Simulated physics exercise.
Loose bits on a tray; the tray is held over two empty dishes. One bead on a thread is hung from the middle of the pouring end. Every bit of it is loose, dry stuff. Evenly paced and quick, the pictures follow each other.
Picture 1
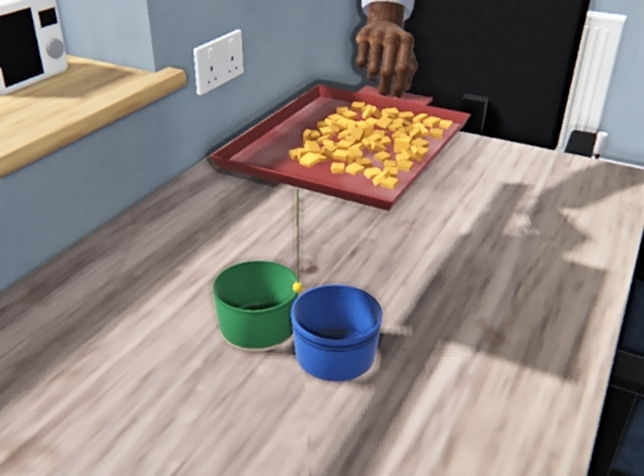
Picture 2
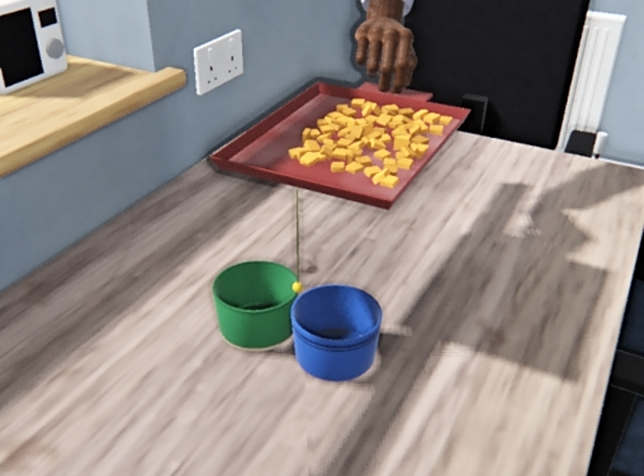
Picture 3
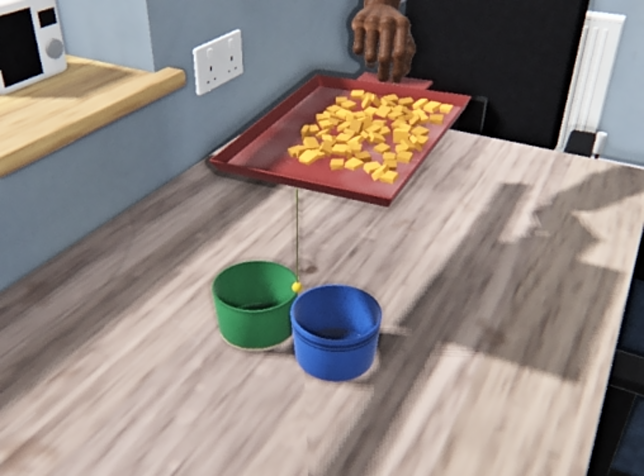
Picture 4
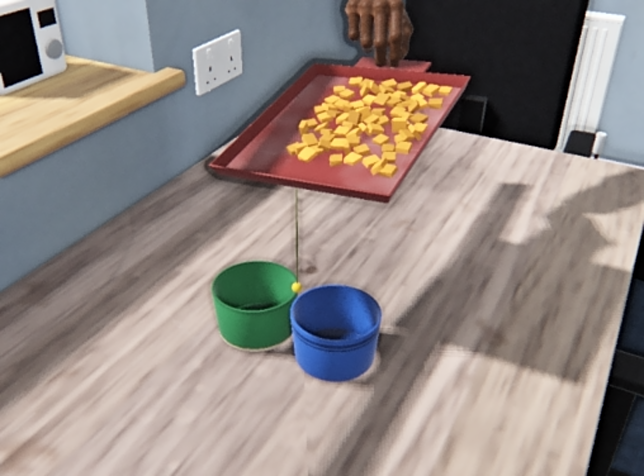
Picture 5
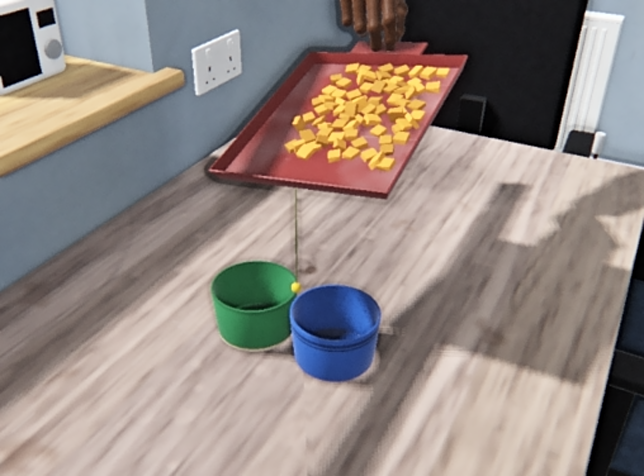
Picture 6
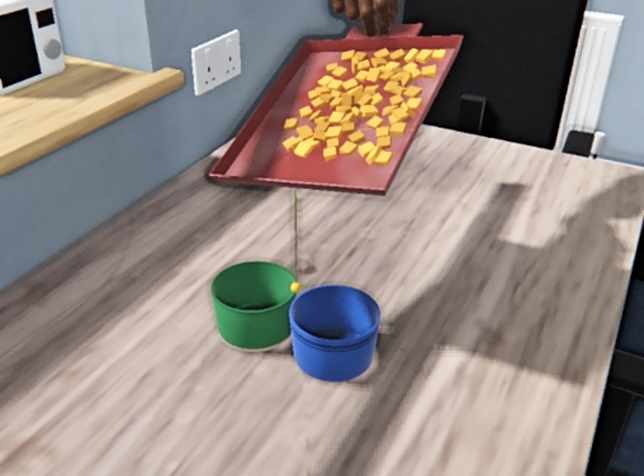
A pale wood-grain table beside blue-grey walls, with a white socket and a wooden counter at left, is seen from above at an angle by a still camera. A hand at the top holds a red tray of small yellow-orange pieces above adjoining green and blue dishes, a yellow bead hanging near their rims. The hand steadily raises the tray's far end, steepening its slope, and the pieces shift slightly.
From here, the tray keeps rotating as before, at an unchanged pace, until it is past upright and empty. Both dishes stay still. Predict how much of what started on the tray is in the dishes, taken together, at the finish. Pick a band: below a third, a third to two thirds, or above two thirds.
Taken together, the dishes hold a third to two thirds.
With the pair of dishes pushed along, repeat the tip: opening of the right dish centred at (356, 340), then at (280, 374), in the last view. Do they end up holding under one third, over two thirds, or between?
The two tries give, in order: Under a third; less than a third.
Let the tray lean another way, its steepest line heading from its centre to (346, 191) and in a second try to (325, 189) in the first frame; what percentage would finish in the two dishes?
Case one 40 %; case two 30 %.
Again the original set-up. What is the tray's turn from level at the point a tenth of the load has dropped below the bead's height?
I'd say close to 75 degrees.
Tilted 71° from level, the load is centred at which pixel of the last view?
Roughly at (239, 187).
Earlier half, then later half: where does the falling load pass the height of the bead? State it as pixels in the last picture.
I'd place the first part at (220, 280) and the rest at (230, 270).
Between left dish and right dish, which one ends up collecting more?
The one you want is the left-placed one.
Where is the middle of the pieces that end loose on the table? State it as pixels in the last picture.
Centre, final frame: Roughly (172, 347).
Just after the last frame, tray tipped steeply; roughly two thirds on the tray; roughly a third in the air.
A moment on, tray tipped past a quarter turn; roughly half in the left dish; roughly half outside both.
Further on, tray tipped past a quarter turn; roughly half in the left dish; roughly half outside both.
When it is over, tray tipped past a quarter turn; not one in the right dish; roughly half in the left dish; roughly half outside both.
